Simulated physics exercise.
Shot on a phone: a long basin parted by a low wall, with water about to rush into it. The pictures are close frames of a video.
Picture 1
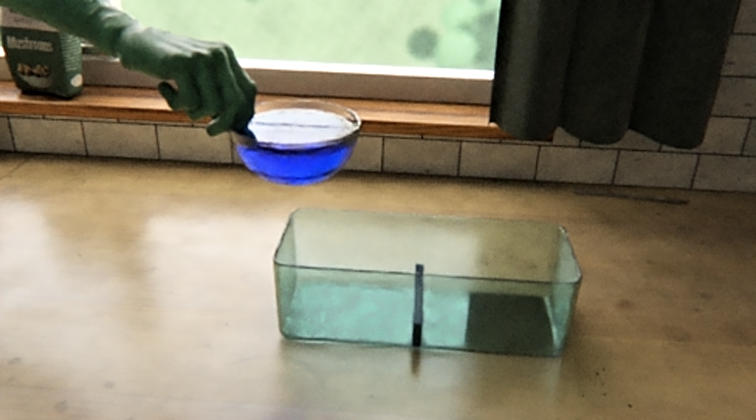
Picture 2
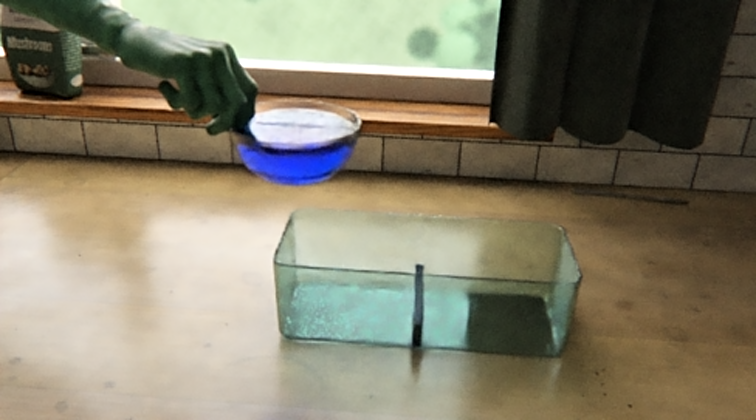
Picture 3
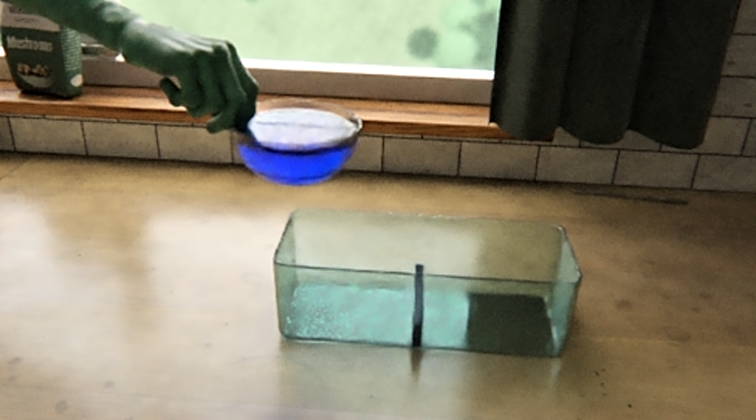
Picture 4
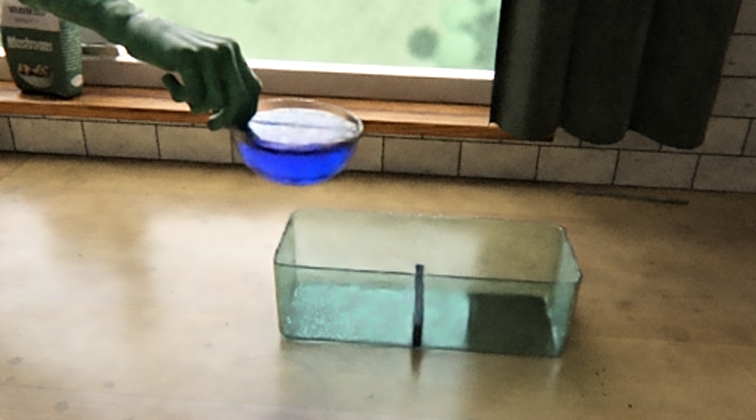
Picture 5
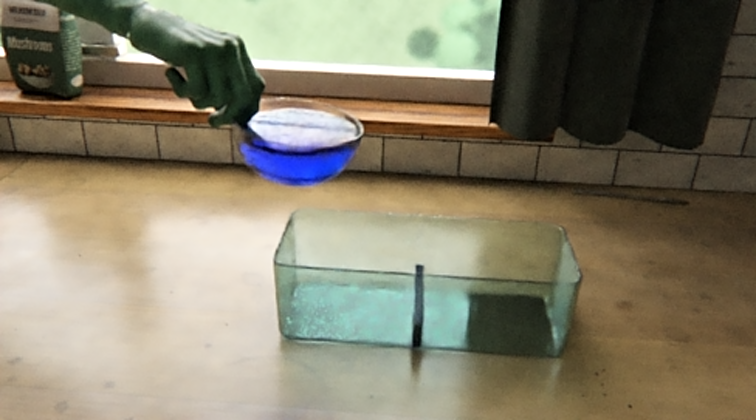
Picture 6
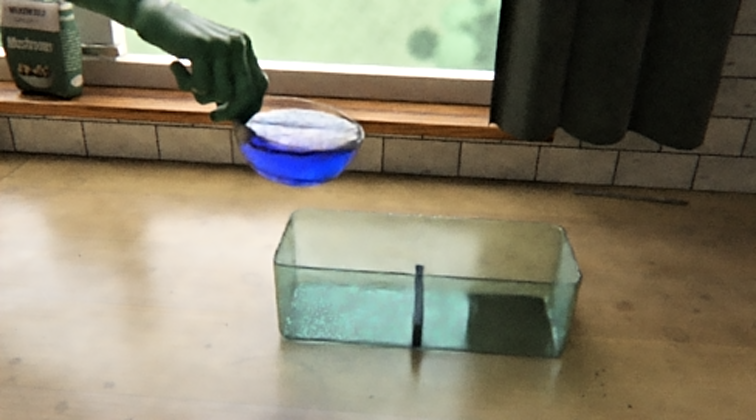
A green-gloved hand reaching in from the upper left holds a clear glass bowl of bright blue liquid, tilting it very slightly down to the right. Below it, a long, clear greenish basin with a low dark divider sits on a brownish countertop, before white tiles, a wooden sill, a dark curtain and a green container. Seen from slightly above, the basin stays still and the view remains steady.
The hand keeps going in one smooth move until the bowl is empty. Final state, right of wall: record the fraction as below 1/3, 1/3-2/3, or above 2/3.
Recorded: Below 1/3.
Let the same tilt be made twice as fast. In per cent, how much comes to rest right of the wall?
Close to 25 in a hundred.
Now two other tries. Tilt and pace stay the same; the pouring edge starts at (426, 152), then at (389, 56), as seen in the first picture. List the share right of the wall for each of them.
The first start gives some 85 %, the second some 70 %.
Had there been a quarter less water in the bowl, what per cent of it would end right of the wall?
Some 5 parts in a hundred, give or take.
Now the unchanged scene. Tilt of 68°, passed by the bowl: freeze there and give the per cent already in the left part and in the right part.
I'd put the left part near 20 per cent and the right part near 5.
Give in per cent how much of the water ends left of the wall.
About 75 per cent.
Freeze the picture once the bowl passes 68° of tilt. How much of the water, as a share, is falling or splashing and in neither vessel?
35 per cent.
A moment on, the tilt is 68° and 34 per cent is still to pour, 22 is left of the wall and 7 right of it.
Next, the tilt is 102° and 1 per cent is still to pour, 74 is left of the wall and 21 right of it.
Then the tilt is 107° and 0 per cent is still to pour, 75 is left of the wall and 24 right of it.
Later the tilt is 107° and 0 per cent is still to pour, 74 is left of the wall and 25 right of it.
At rest 74 per cent lies left of the wall, 25 right of it and 1 outside.
